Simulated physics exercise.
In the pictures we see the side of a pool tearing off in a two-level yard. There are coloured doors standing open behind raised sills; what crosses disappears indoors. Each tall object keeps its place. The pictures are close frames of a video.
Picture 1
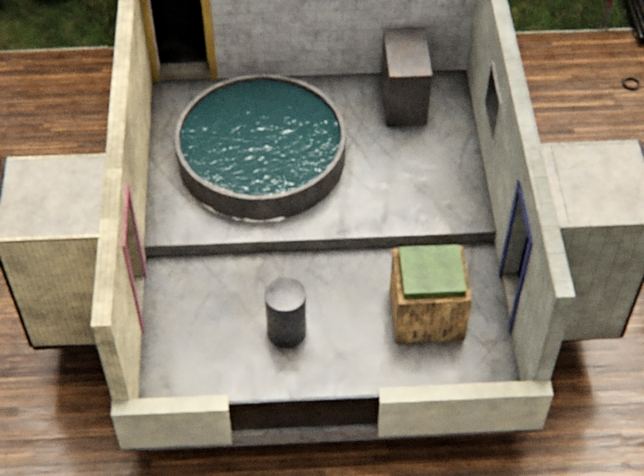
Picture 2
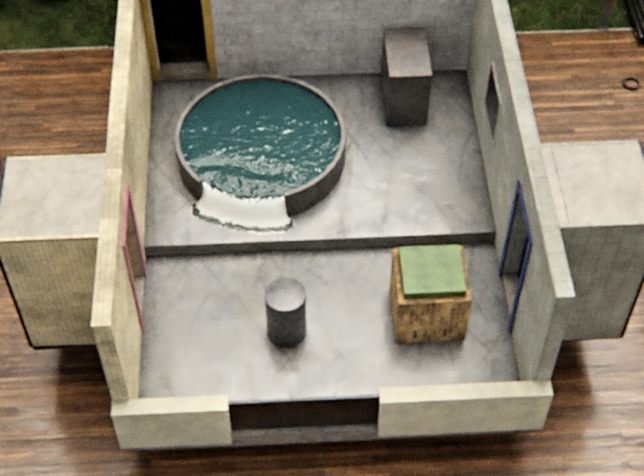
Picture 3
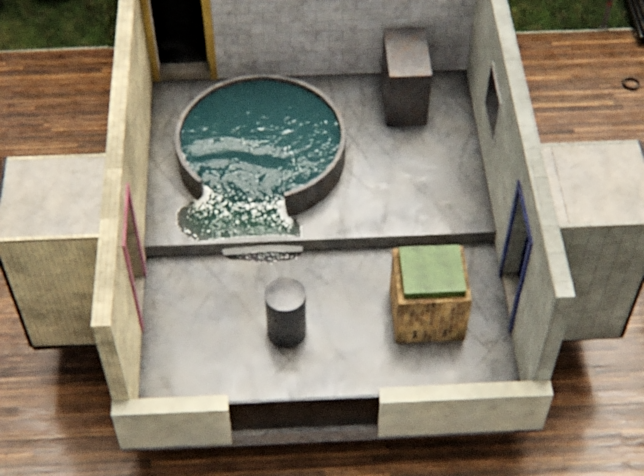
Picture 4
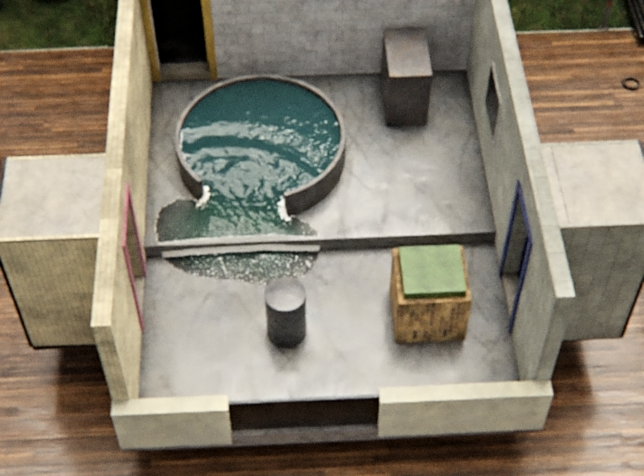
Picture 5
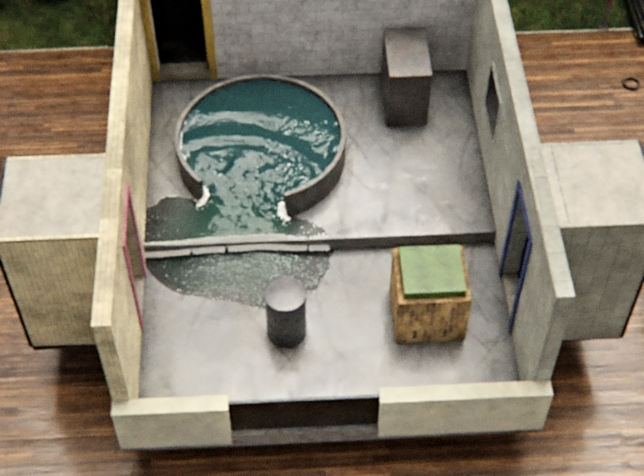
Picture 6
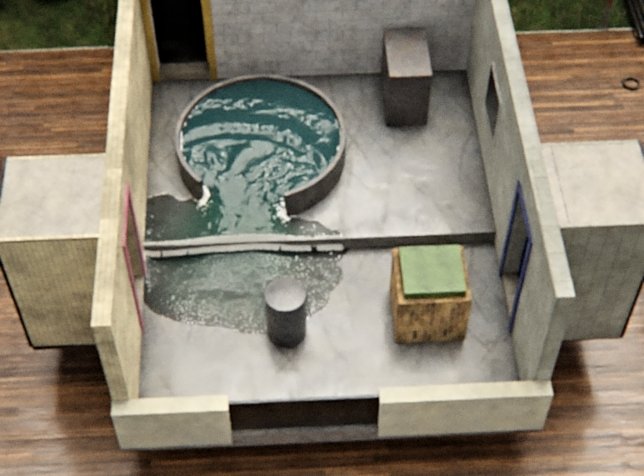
Round pool in a two-level walled yard breaking open at its front, water pouring over the step and spreading around a cylinder.
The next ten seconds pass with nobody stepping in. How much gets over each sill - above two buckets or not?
At the end, blue door: Does not exceed it, pink door: Exceeds it, yellow door: Does not exceed it.
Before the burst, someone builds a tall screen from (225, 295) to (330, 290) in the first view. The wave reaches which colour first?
I'd say the pink-painted one.
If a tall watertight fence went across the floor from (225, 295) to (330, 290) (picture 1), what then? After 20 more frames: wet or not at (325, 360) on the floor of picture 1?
Result: Waterlogged.
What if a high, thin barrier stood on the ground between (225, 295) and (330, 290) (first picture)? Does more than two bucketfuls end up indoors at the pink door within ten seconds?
Well, the pink door simply ends up above.
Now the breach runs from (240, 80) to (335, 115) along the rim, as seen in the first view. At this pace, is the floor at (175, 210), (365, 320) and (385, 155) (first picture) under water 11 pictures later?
In turn: Untouched, untouched, swamped.
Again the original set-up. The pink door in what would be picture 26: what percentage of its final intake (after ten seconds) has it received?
My figure is 30 in a hundred.
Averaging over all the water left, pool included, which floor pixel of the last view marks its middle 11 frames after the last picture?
It is around (246, 217).
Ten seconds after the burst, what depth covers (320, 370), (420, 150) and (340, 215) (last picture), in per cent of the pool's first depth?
Estimated readings in sequence: 20, 0, 0 percent.
A moment on, water covers 30 % of the floor; the blue door not reached, the pink door under two buckets in, the yellow door not reached.
Next, water covers 35 % of the floor; the blue door not reached, the pink door over two buckets in, the yellow door not reached.
Then, water covers 45 % of the floor; the blue door not reached, the pink door over two buckets in, the yellow door not reached.
Later, water covers 55 % of the floor; the blue door wet at the sill, nothing in, the pink door far over two buckets in, the yellow door not reached.
In the end, water covers 55 % of the floor; the blue door under two buckets in, the pink door far over two buckets in, the yellow door not reached.
